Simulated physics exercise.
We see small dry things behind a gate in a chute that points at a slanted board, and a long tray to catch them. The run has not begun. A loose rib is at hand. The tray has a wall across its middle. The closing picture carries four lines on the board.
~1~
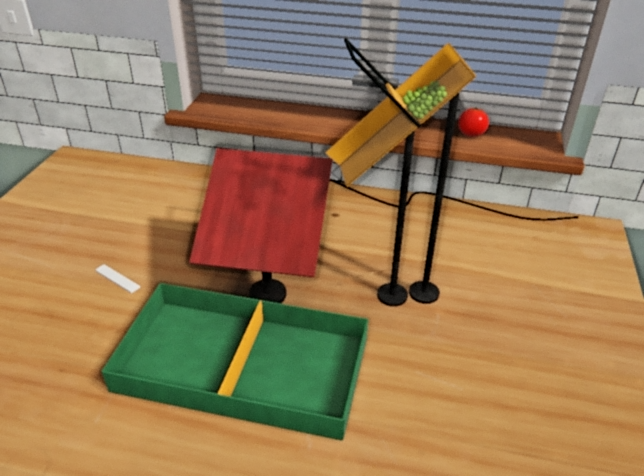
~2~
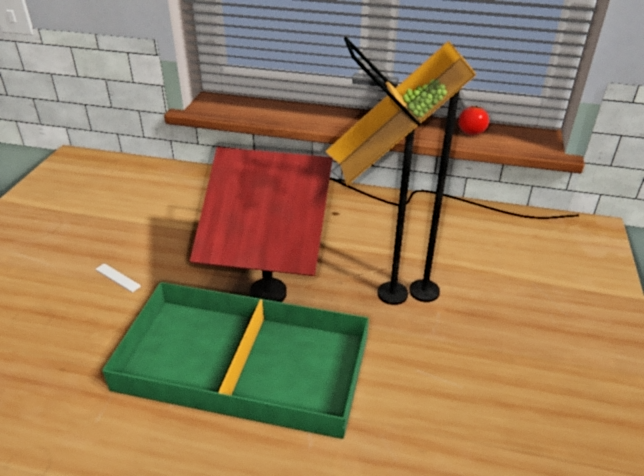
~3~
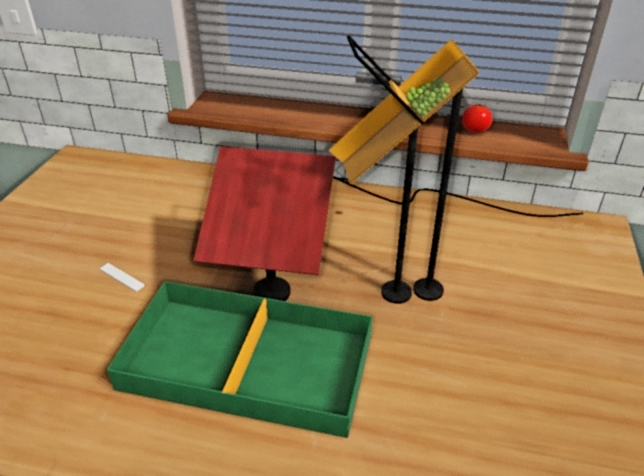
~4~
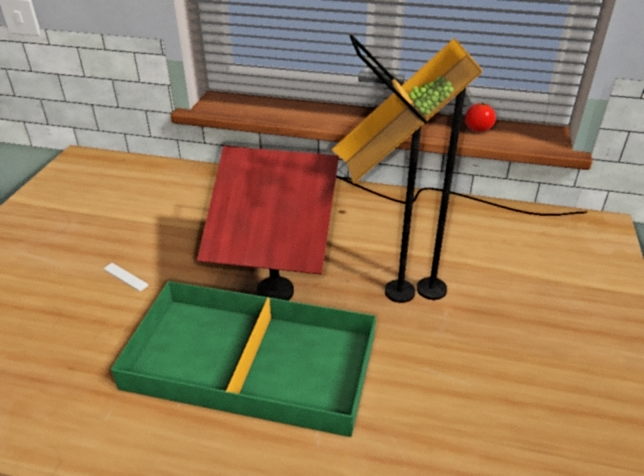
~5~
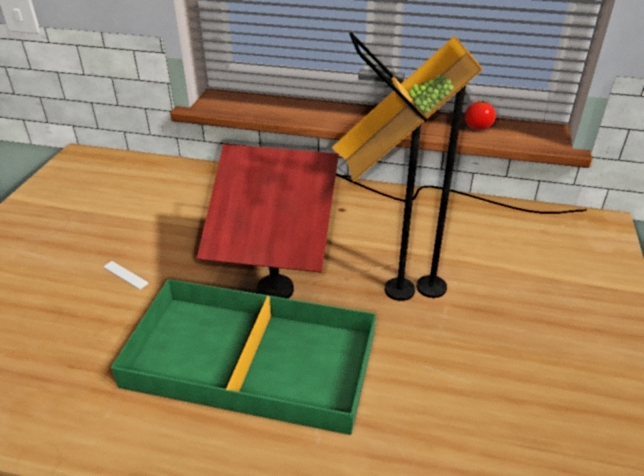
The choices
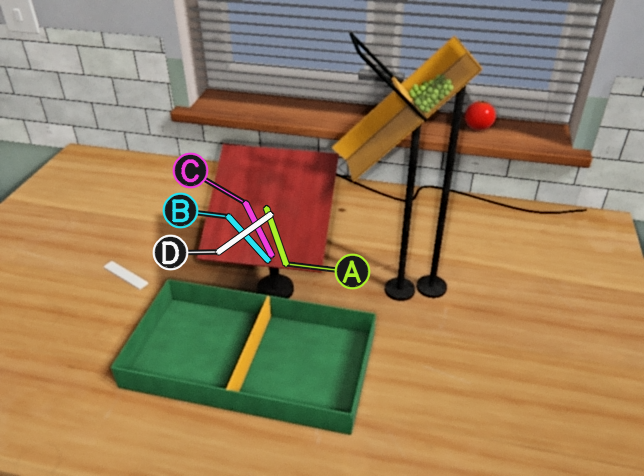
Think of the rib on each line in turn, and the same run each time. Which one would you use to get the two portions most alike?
Line D does it best.
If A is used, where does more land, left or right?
The right half.
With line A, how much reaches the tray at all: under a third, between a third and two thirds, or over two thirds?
It is over two thirds.
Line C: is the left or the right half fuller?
Right.
On the marked copy, line A from (266, 208) to (286, 263); line B from (228, 216) to (267, 260); line C from (245, 203) to (271, 254); line D from (270, 214) to (218, 251).
For line A, of what is caught, a stray few in the left half, nearly all in the right.
For line B, of what is caught, a small part in the left half, nearly all in the right.
For line C, of what is caught, a small part in the left half, nearly all in the right.
For line D, of what is caught, about two thirds in the left half, about a third in the right.
